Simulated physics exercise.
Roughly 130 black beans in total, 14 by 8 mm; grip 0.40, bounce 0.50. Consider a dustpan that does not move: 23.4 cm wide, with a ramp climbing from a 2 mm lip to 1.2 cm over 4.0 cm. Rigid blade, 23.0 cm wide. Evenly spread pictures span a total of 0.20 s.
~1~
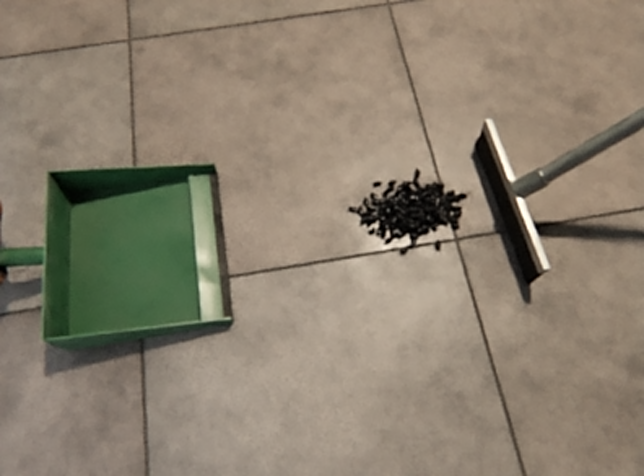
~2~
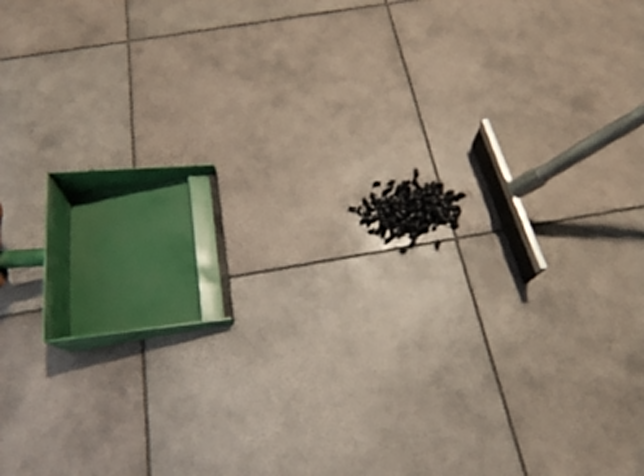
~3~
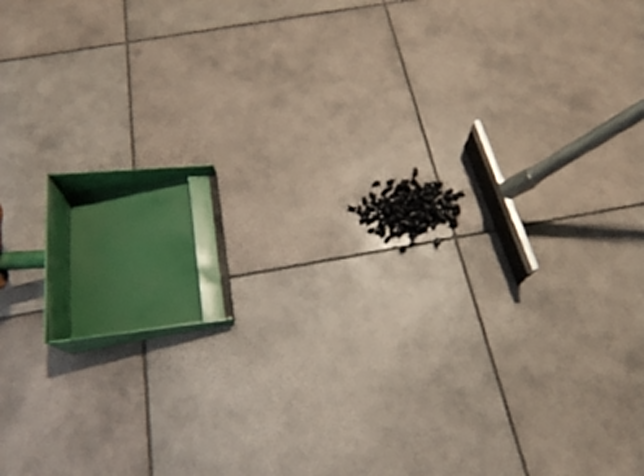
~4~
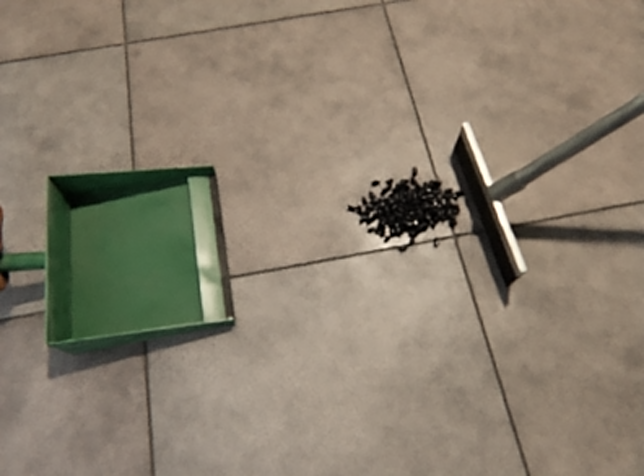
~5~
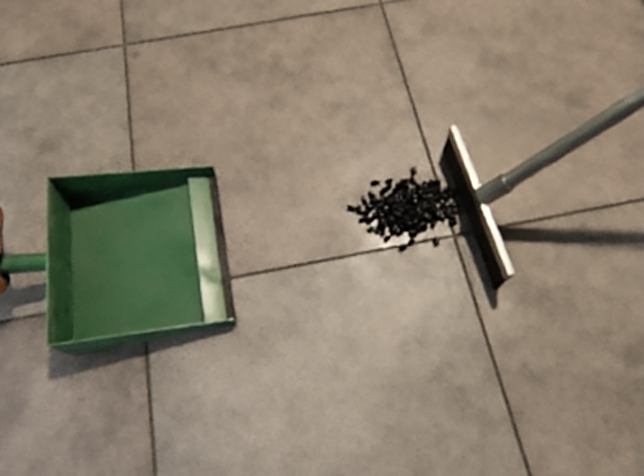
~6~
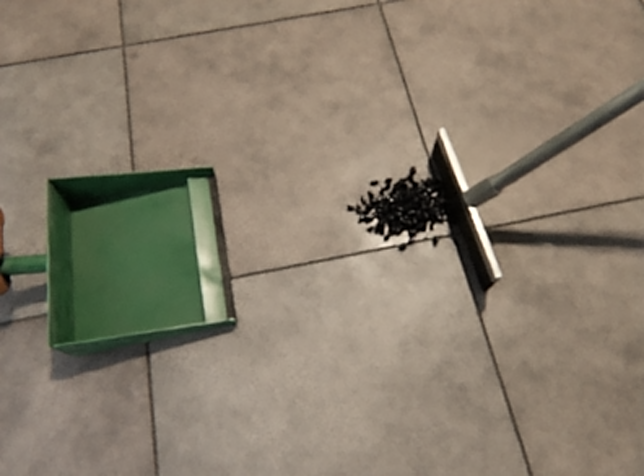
At first, a squeegee-like blade on a gray handle sits just right of a loose pile of black beans on gray tiles, with a green dustpan at left. The blade slides a short way left, meets the pile's right edge and nudges some beans, while the dustpan stays put.
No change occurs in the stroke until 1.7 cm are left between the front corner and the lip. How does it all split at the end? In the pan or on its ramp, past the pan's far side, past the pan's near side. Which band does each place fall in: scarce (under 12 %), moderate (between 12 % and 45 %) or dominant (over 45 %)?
In the pan or on its ramp: Moderate; past the pan's far side: Scarce; past the pan's near side: Scarce.
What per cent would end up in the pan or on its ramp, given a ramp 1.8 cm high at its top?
Then around 35 percent, ramp counted.
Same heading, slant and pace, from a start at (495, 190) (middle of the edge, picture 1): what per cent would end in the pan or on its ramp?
Close to 40 in a hundred.
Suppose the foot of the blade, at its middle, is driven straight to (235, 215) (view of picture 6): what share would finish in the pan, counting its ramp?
Roughly 40 %.
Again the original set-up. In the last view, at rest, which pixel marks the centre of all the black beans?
Centre at rest: Approx. (228, 259) px.
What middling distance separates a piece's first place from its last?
That distance is close to 28 cm.
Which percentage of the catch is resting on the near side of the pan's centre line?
Around 80 percent.
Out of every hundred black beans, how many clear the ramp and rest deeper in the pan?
About 0 %.
Then, 0.38 s after the last picture, middle of the blade 19 cm from the lip; 0 % over the lip, far side 0 %, near side 0 %.
Then, 0.63 s after the last picture, middle of the blade 8 cm from the lip; 0 % over the lip, far side 0 %, near side 5 %.
Then, 0.98 s after the last picture, middle of the blade 2 cm from the lip; 35 % over the lip, far side 5 %, near side 5 %.
In the end, pan 35 %, far side 5 %, near side 5 %, in front of the lip or behind the blade 55 %.
